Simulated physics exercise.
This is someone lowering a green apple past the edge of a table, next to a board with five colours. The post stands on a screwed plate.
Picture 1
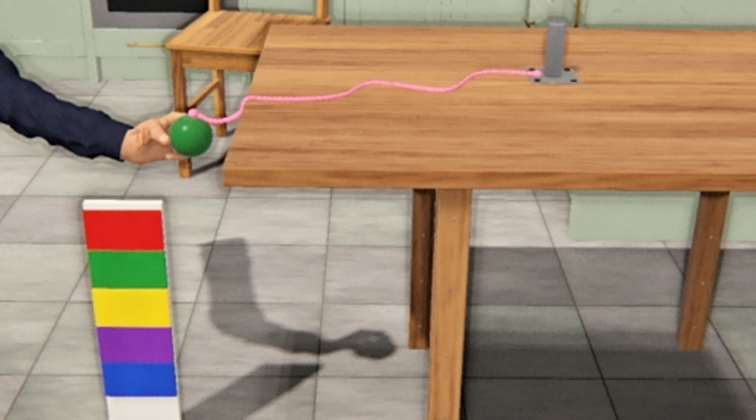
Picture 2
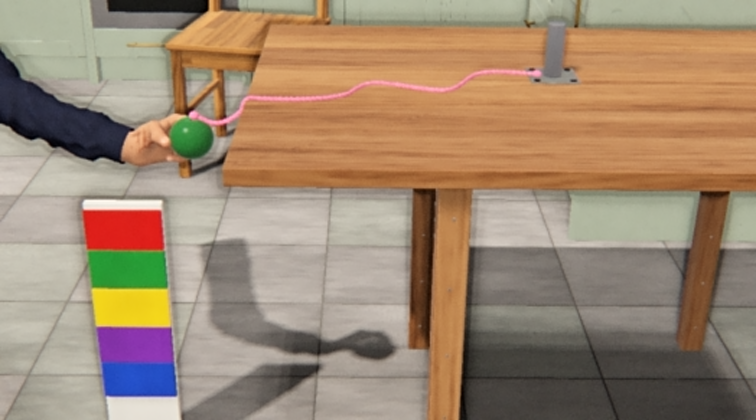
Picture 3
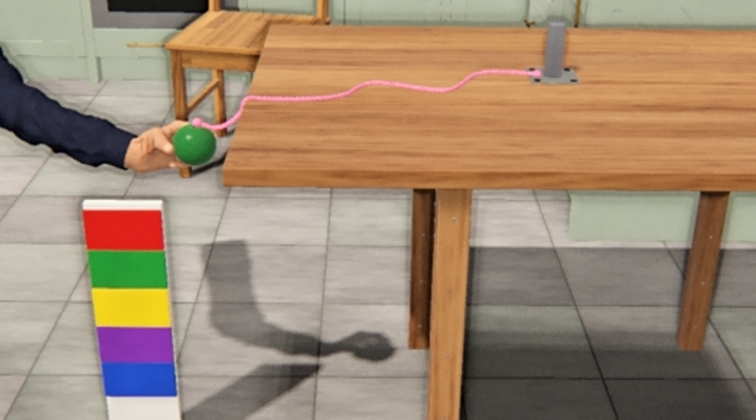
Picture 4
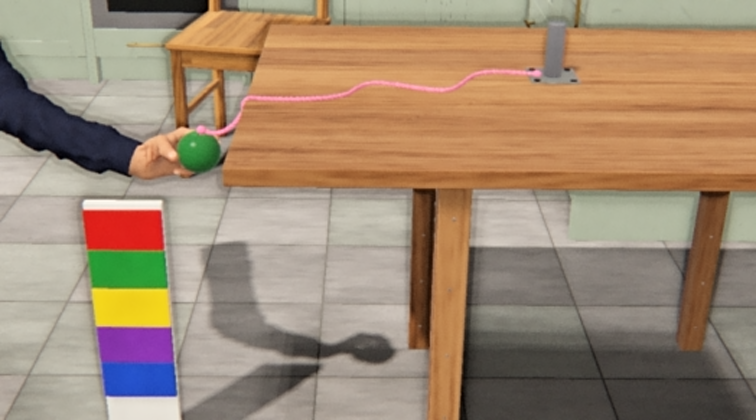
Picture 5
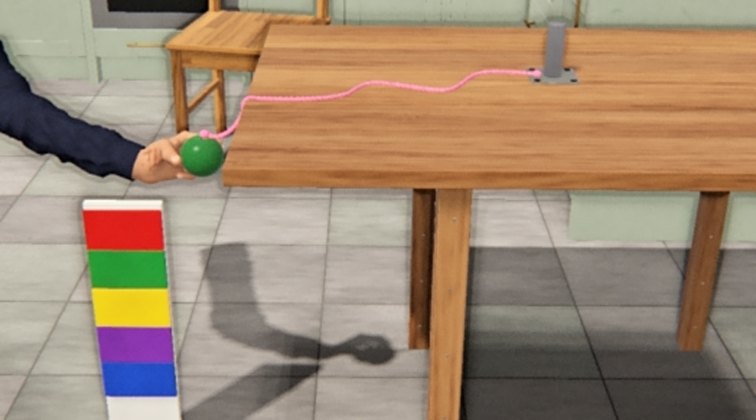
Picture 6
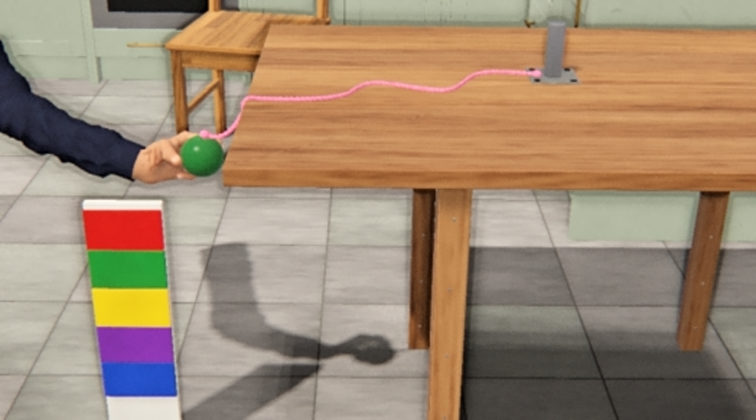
A hand holding a small green ball, tied to a pink cord that runs across a wooden table to a metal post, starts left of the table's edge. It lowers the ball slightly and shifts it a little right, then stays nearly still above the colour-banded board, while the cord on the tabletop barely changes.
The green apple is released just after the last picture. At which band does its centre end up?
The shoelace holds its middle at red.
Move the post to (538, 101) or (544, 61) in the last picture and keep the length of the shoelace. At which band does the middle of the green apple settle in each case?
In that order: Green; red.
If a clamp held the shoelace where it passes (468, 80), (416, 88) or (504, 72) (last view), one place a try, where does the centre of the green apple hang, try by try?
In that order: (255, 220), (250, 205) and (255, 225).
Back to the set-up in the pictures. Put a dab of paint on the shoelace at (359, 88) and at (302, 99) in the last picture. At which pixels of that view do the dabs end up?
At (320, 88), then (250, 95).
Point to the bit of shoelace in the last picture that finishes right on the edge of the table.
Near (302, 99).
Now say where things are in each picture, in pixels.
The first picture shows green apple (191, 136); red (123, 232); green (127, 271); yellow (131, 309); purple (135, 346); blue (139, 381).
The second picture shows green apple (192, 138); shoelace through (501, 72) (460, 85) (394, 84) (338, 97) (265, 99).
The third picture shows green apple (195, 144).
The fourth picture shows green apple (199, 152); shoelace through (501, 72) (460, 85) (394, 84) (338, 97) (265, 99).
The fifth picture shows green apple (202, 156).
The sixth picture shows green apple (202, 156); shoelace through (501, 72) (460, 85) (394, 84) (338, 97) (265, 99).
Soon after, apple near (234, 217); level with red.
After that, apple near (262, 221); level with red.
In the end, apple near (253, 227); level with red. At red.
